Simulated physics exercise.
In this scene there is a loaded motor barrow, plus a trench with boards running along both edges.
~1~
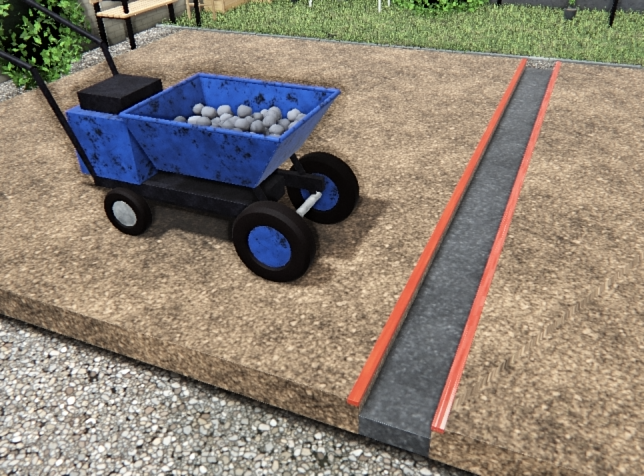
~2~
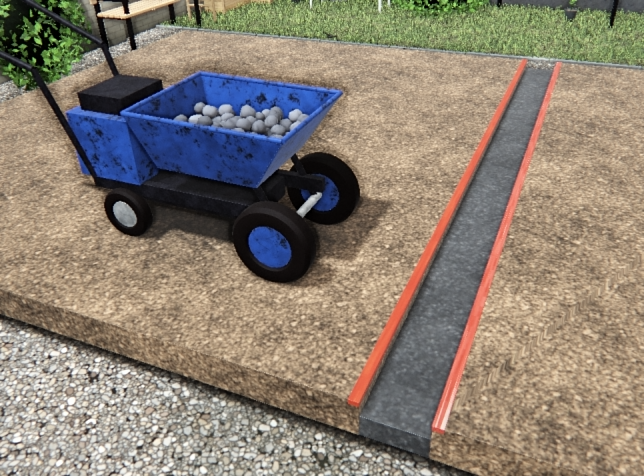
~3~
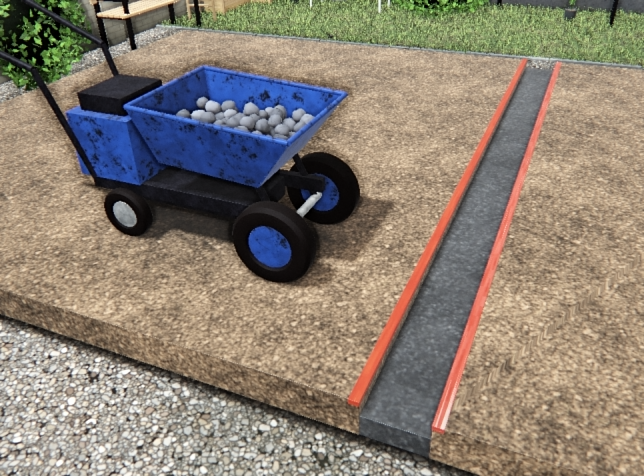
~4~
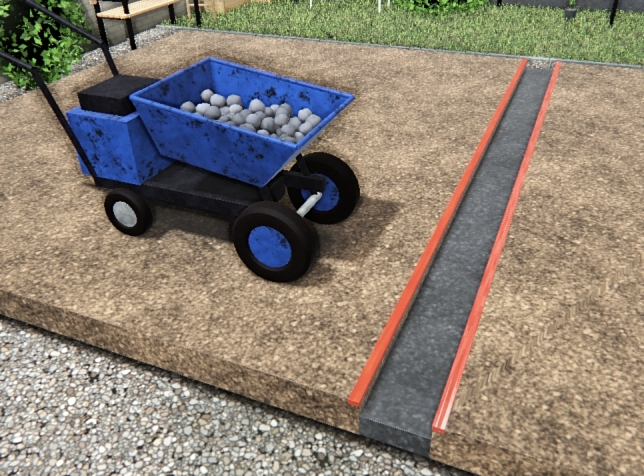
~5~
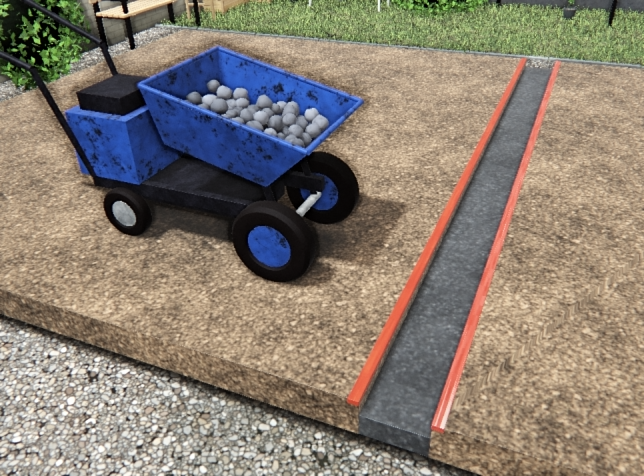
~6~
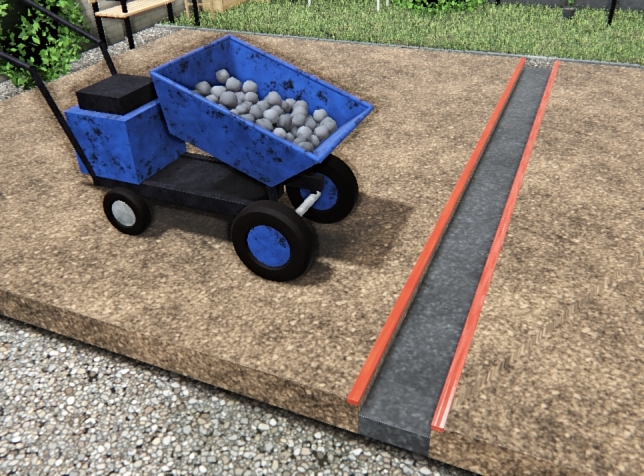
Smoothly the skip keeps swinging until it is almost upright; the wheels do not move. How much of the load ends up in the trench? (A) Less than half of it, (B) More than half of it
More than half of it.
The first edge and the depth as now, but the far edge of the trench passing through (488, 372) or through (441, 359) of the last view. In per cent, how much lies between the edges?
Well, it'd be something like 90 per cent the first time and 60 per cent the second.
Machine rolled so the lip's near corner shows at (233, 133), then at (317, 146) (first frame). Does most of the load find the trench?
First the smaller part, then above a half.
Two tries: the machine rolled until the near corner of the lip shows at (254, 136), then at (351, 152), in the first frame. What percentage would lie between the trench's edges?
About 60 %, then 30 %.
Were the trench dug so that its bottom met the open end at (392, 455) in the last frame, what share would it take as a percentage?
I'd guess close to 100 percent.
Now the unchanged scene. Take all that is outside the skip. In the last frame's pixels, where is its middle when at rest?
The centre settles at about (444, 270).
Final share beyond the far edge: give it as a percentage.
I'd say near 5 per cent, give or take.
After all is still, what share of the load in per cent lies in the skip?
Around 0 in a hundred.
Soon after the last picture, skip tipped steeply; all in the skip.
A little later, skip tipped steeply; nearly all in the skip; a stray few in or heaped over the trench; a stray few falling.
Later still, skip tipped right over; about half in the skip; a stray few short of the trench; about half in or heaped over the trench; a stray few beyond it; a stray few falling.
By the end, skip tipped right over; a small part short of the trench; most in or heaped over the trench; a small part beyond it.
